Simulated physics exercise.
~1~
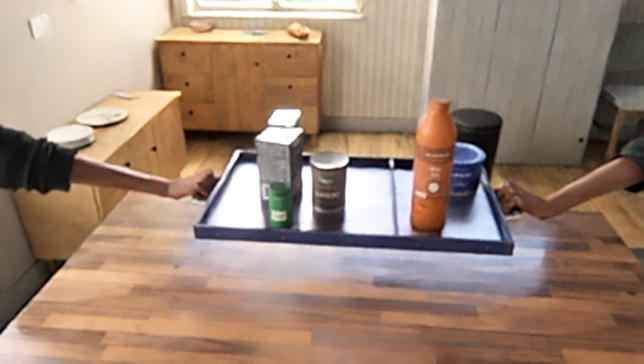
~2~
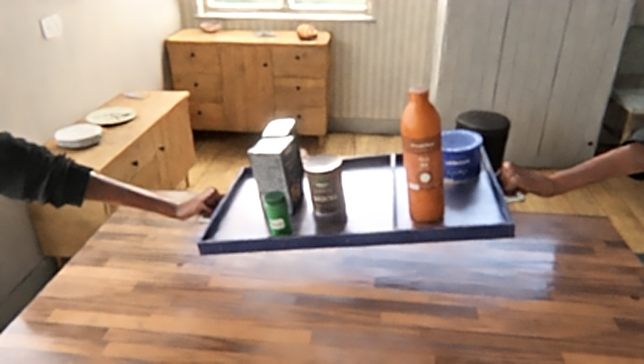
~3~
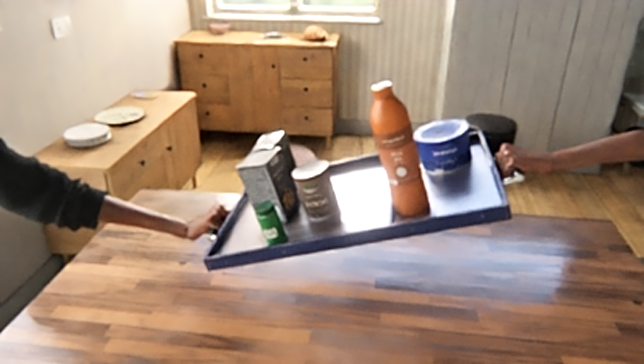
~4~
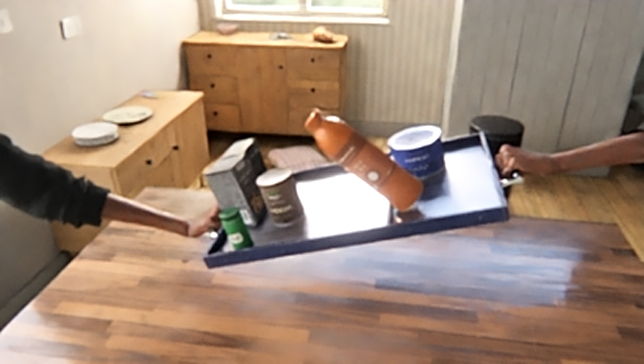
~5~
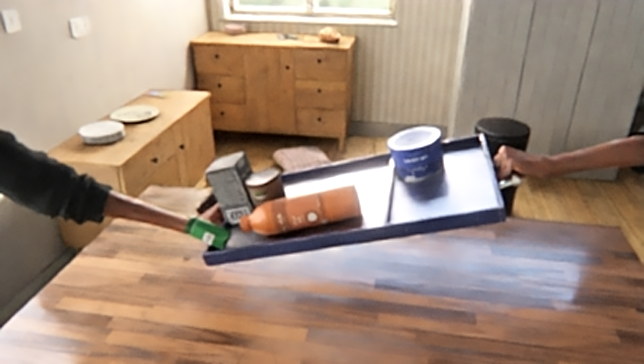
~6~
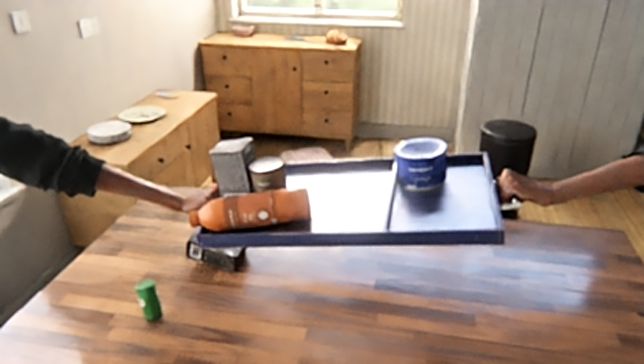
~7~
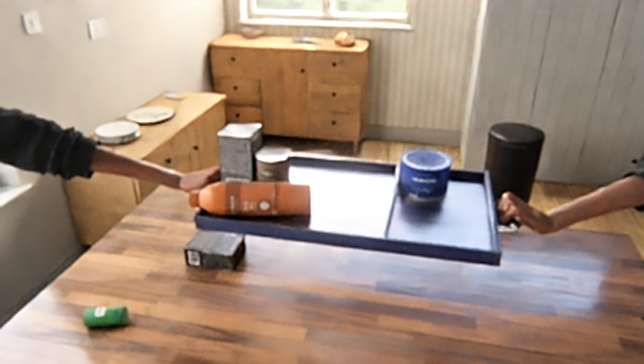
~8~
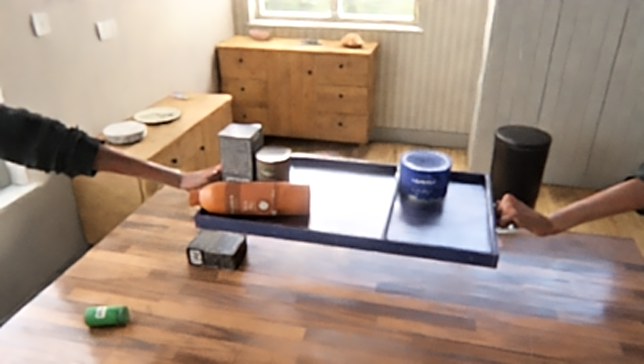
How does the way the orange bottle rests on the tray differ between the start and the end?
At the start the orange bottle stands upright on the tray, and at the end it lies on its side at the left part of the tray.
Above a wooden table, two hands tilted a blue tray down to the left, toppling the orange bottle and sliding things leftward. A green shaker and a dark packet fell onto the table before the tray was levelled, the blue tub still upright.
